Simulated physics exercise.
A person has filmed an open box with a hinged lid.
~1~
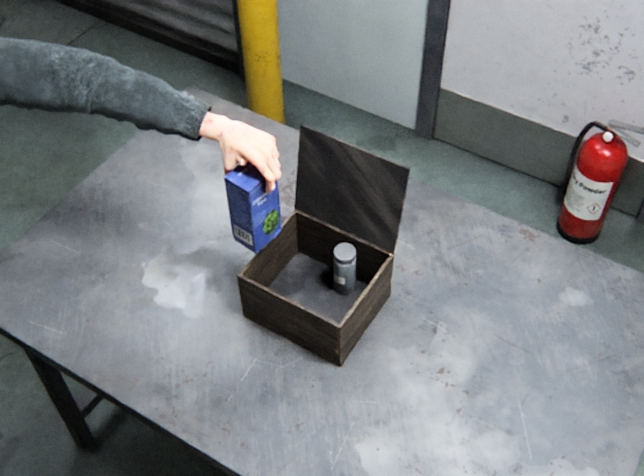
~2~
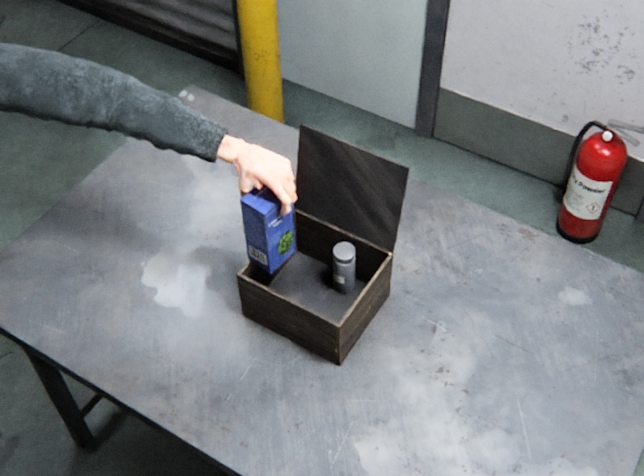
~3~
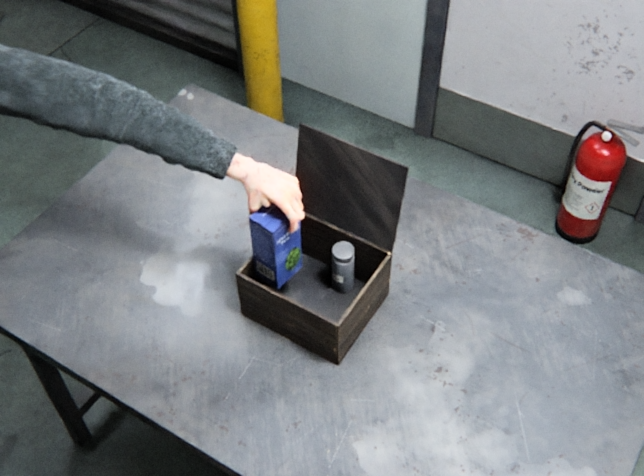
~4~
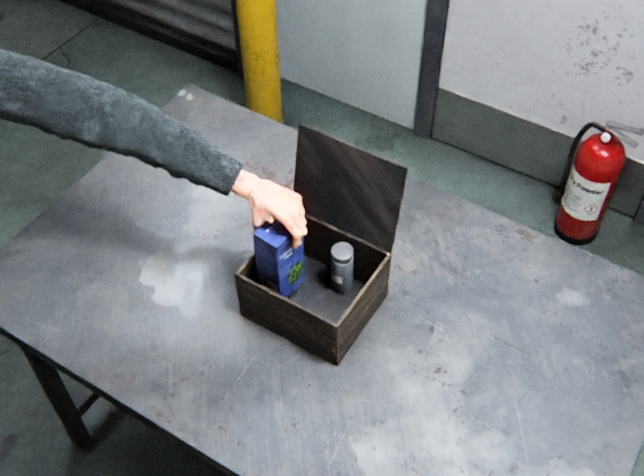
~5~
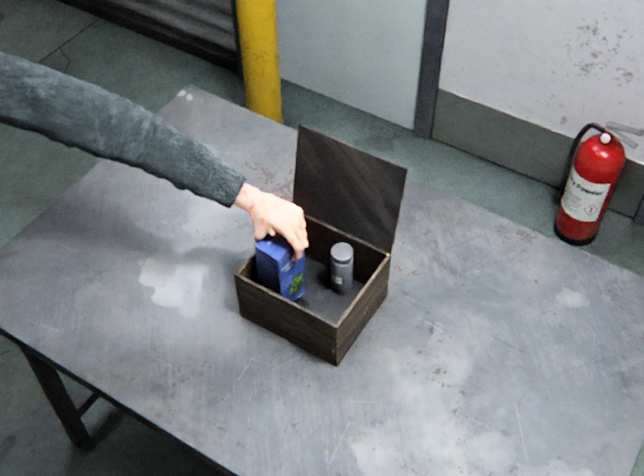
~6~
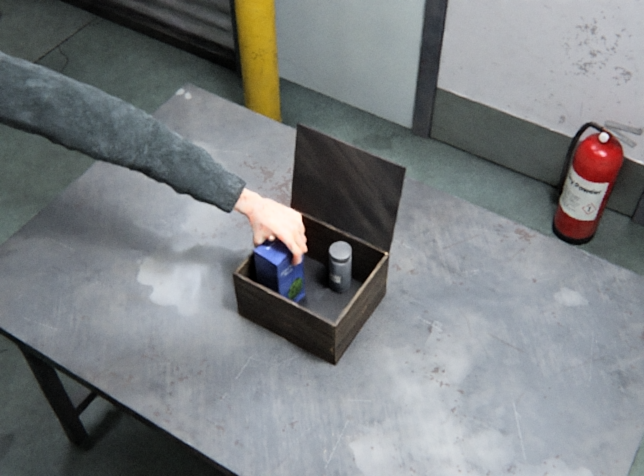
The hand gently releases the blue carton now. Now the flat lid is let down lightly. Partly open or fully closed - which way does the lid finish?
Partly open.
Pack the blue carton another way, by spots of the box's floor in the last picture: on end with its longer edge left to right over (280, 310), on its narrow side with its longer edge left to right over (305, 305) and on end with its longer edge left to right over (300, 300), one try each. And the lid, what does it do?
With the first placement it can't come down; with the second it drops into place; with the third it can't come down.
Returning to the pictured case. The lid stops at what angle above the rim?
About 25°.
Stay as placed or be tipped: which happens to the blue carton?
At the finish it holds its orientation.
Then, 1.10 s after the last picture, lid starting down.
Then, 1.40 s after the last picture, lid 73° above the rim.
Then, 1.70 s after the last picture, lid 47° above the rim.
Then, 1.80 s after the last picture, lid 36° above the rim.
At rest, lid 27° above the rim; both in place. Seen from the same camera at the end, blue carton near (280, 274).
